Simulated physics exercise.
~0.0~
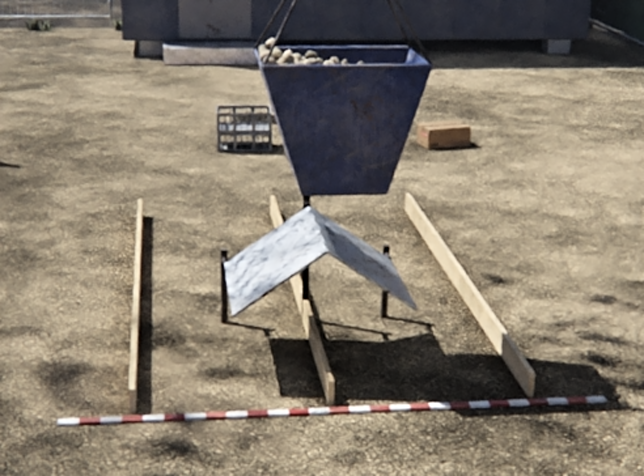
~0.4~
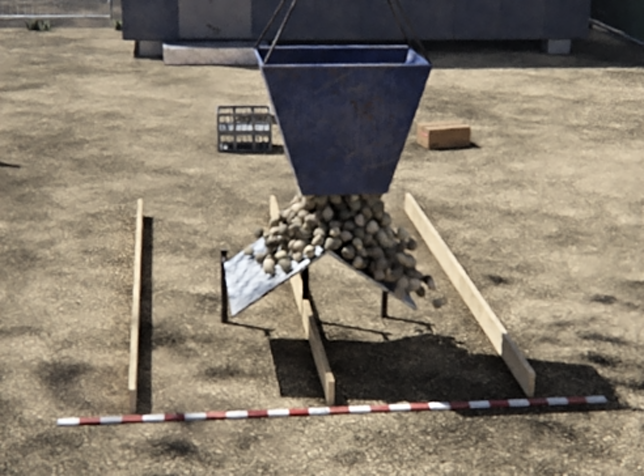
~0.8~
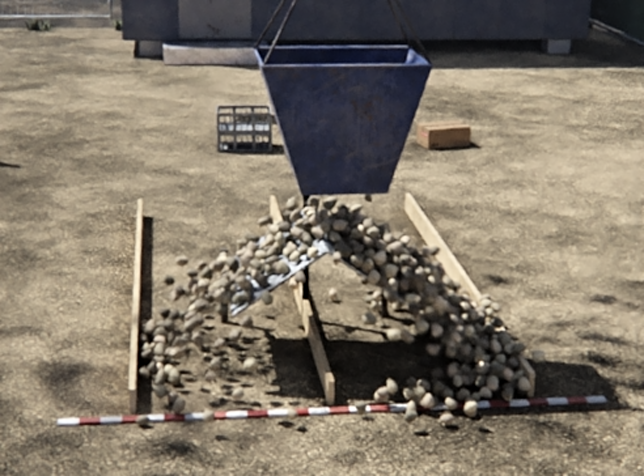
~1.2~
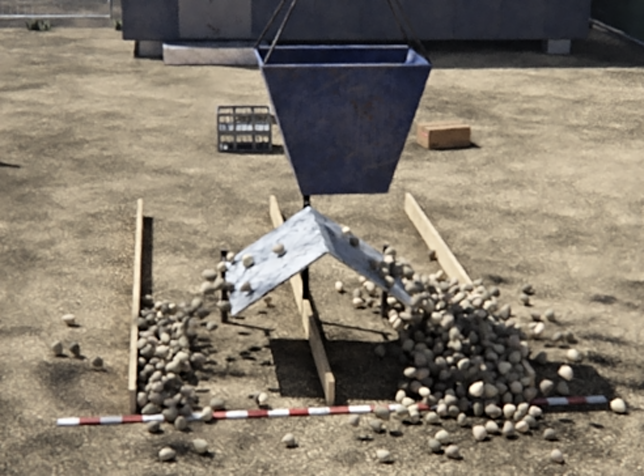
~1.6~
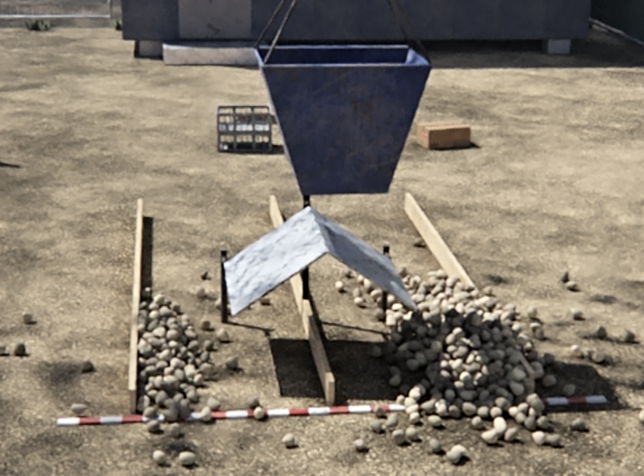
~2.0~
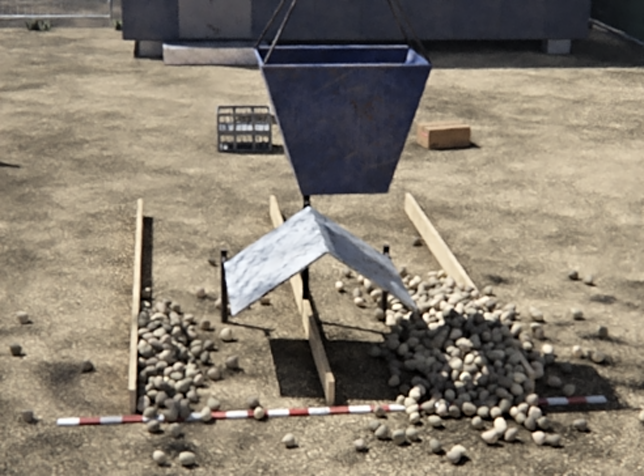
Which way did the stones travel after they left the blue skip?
The stones moved down, falling onto the sloping metal and then sliding and tumbling off it to the ground.
